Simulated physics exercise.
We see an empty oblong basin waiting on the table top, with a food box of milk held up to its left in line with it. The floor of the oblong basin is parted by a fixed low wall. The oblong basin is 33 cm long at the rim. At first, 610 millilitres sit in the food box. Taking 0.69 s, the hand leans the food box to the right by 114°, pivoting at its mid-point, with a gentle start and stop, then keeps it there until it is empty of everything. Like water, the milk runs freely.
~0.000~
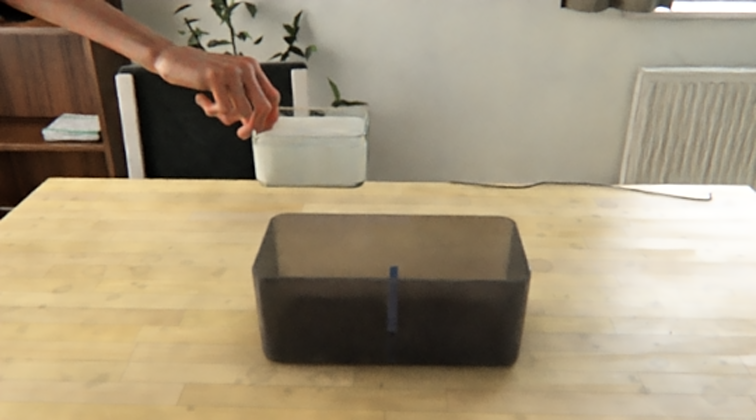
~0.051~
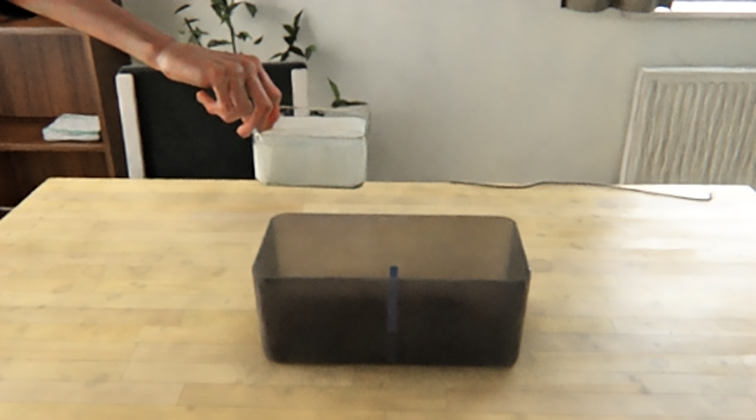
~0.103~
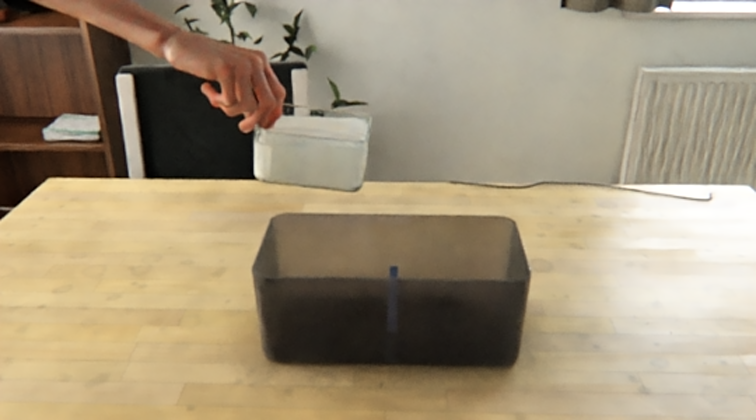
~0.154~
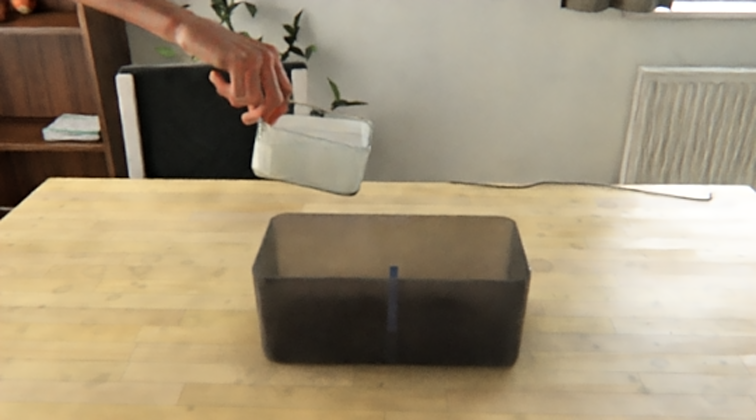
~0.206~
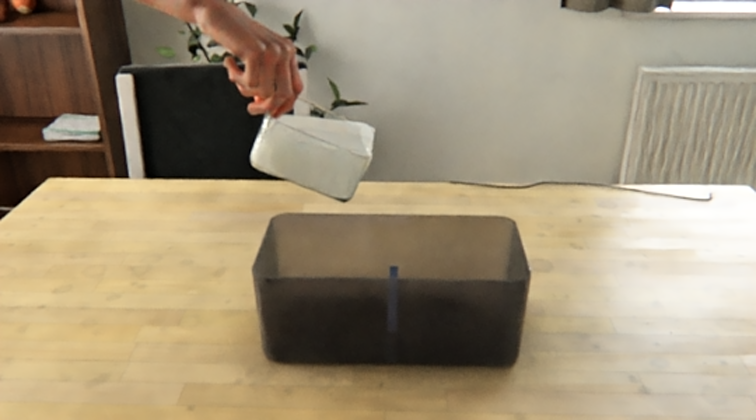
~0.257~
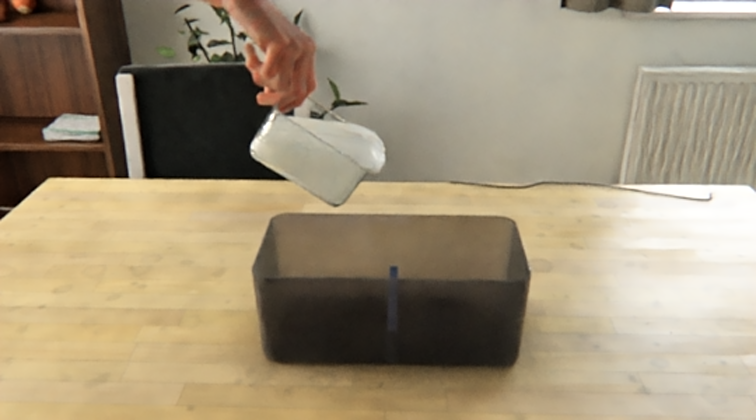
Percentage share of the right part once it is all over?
77 per cent.
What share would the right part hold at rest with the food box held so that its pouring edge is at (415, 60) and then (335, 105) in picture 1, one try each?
About 90 %, then about 45 %.
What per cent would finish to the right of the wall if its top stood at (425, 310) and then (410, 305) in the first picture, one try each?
The first gives near 35 per cent and the second near 55 per cent.
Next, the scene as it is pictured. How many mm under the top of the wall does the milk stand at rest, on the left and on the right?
Left about 44 mm, while the right is about 28 mm.
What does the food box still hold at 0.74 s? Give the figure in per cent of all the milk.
1 per cent or thereabouts.
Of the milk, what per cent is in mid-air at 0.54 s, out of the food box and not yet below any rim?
Around 36 in a hundred.
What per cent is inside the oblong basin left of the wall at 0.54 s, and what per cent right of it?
Around 1 on the left side and 52 on the right side.
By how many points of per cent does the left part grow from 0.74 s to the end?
4 %.
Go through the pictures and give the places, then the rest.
In the first frame, it leans 0°; its right rim is at (367, 124); the milk meets the walls at (262, 128) and (365, 129); the oblong basin's rim runs from (263, 244) to (522, 248); the wall's top is at (393, 297).
In the second frame, it leans 2°; its right rim is at (367, 125); the milk meets the walls at (263, 128) and (366, 130).
In the third frame, it leans 6°; its right rim is at (369, 130); the milk meets the walls at (263, 127) and (367, 131).
In the fourth frame, it leans 13°; its right rim is at (371, 136); the milk meets the walls at (265, 126) and (370, 133).
In the fifth frame, it leans 23°; its right rim is at (372, 146); the milk meets the walls at (266, 127) and (371, 140); 3 per cent is over the edge.
In the sixth frame, it leans 35°; its right rim is at (371, 157); the milk meets the walls at (262, 125) and (366, 143); 9 per cent is over the edge.
Then, 0.54 s in, the tilt is 101° and 13 per cent is still to pour, 1 is left of the wall and 51 right of it.
Then, 0.74 s in, the tilt is 114° and 1 per cent is still to pour, 19 is left of the wall and 77 right of it.
Then, 0.96 s in, the tilt is 114° and 0 per cent is still to pour, 23 is left of the wall and 76 right of it.
Then, 1.19 s in, the tilt is 114° and 0 per cent is still to pour, 23 is left of the wall and 77 right of it.
Finally, 23 per cent lies left of the wall, 77 right of it and 1 outside.
